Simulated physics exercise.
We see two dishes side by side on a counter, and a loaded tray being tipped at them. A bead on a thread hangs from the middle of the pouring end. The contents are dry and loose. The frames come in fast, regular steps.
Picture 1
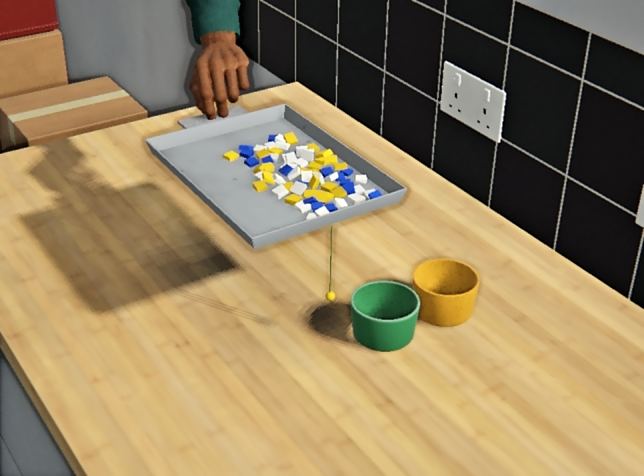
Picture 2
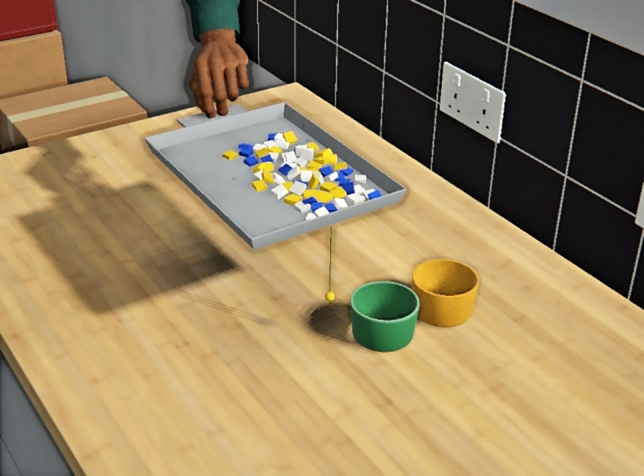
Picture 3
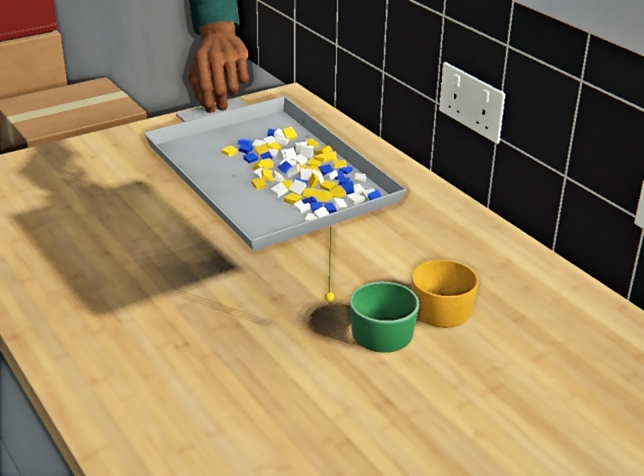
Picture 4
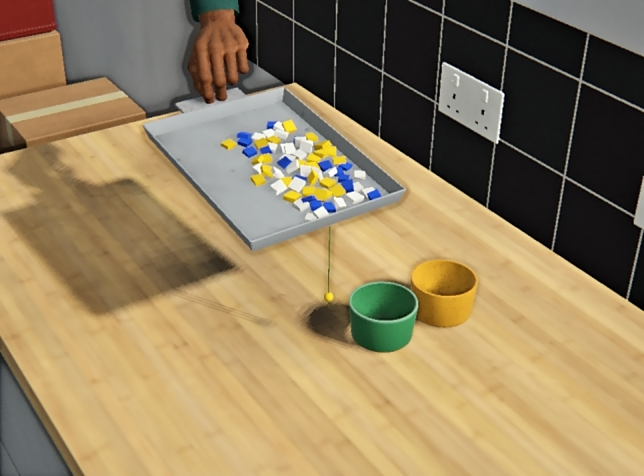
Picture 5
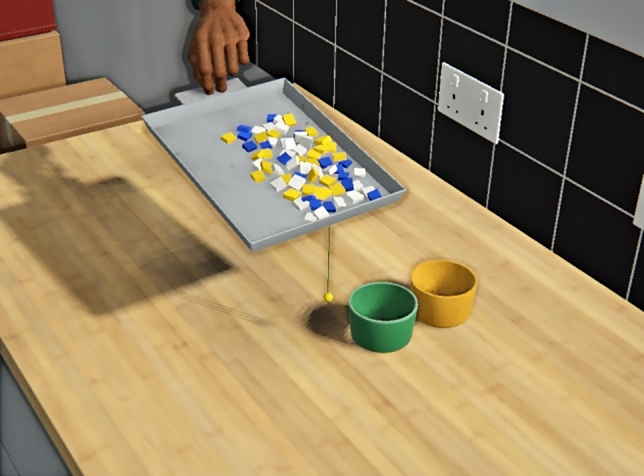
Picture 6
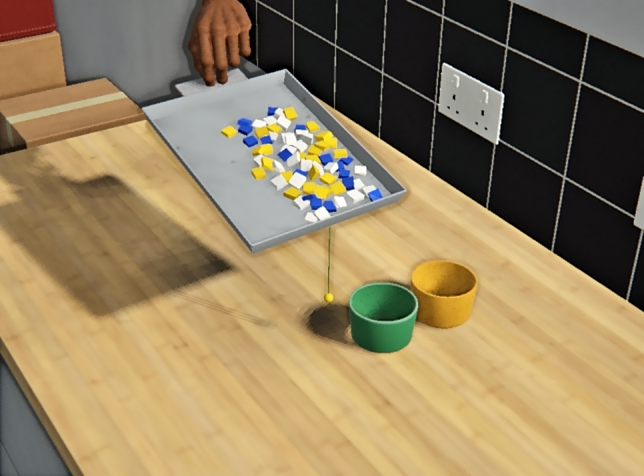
A gray tray of blue, yellow and white tiles tilts slightly as a hand raises its far end.
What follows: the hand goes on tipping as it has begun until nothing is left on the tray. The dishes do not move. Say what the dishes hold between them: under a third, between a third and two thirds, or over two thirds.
Caught overall: Less than a third.
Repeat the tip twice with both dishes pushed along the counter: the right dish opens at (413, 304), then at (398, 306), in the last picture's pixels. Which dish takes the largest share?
First the left one, then left.
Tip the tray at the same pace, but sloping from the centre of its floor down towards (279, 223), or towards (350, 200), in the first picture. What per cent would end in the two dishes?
In turn 0 and 70 in a hundred.
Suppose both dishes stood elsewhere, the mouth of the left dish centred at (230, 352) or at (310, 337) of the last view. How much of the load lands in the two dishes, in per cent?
Roughly 30 per cent, and 60 per cent.
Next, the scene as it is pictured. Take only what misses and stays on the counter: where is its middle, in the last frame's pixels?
Close to (321, 386).
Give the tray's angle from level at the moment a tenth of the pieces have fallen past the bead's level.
At about 85°.
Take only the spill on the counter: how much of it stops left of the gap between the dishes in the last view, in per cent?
About 90 per cent.
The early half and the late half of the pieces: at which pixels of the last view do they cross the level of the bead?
Around (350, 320) and then (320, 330).
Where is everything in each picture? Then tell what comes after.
Corners of the pouring end (255, 234) and (400, 188), level; middle of the load (300, 172), mosaic tiles; left dish (404, 332); right dish (465, 307); bead on its thread (330, 296), in the first frame.
Corners of the pouring end (254, 235) and (400, 188), level; middle of the load (300, 171), in the second frame.
Corners of the pouring end (254, 236) and (400, 189), tipped barely, lowest at the left corner; middle of the load (300, 169), in the third frame.
Corners of the pouring end (253, 237) and (399, 188), tipped a little, lowest at the left corner; middle of the load (299, 165), in the fourth frame.
Corners of the pouring end (253, 239) and (399, 188), tipped a little, lowest at the left corner; middle of the load (299, 161), in the fifth frame.
Corners of the pouring end (254, 241) and (400, 189), tipped a little, lowest at the left corner; middle of the load (300, 157); left dish (403, 333); right dish (464, 308), in the sixth frame.
Just after the last frame, tray tipped steeply; every one on the tray.
A moment on, tray tipped right over; roughly half on the tray; just a few in the left dish; roughly a quarter outside both; roughly a quarter in the air.
Further on, tray tipped past a quarter turn; about a tenth in the left dish; just a few in the right dish; almost all outside both.
When it is over, tray tipped past a quarter turn; about a tenth in the left dish; just a few in the right dish; almost all outside both.
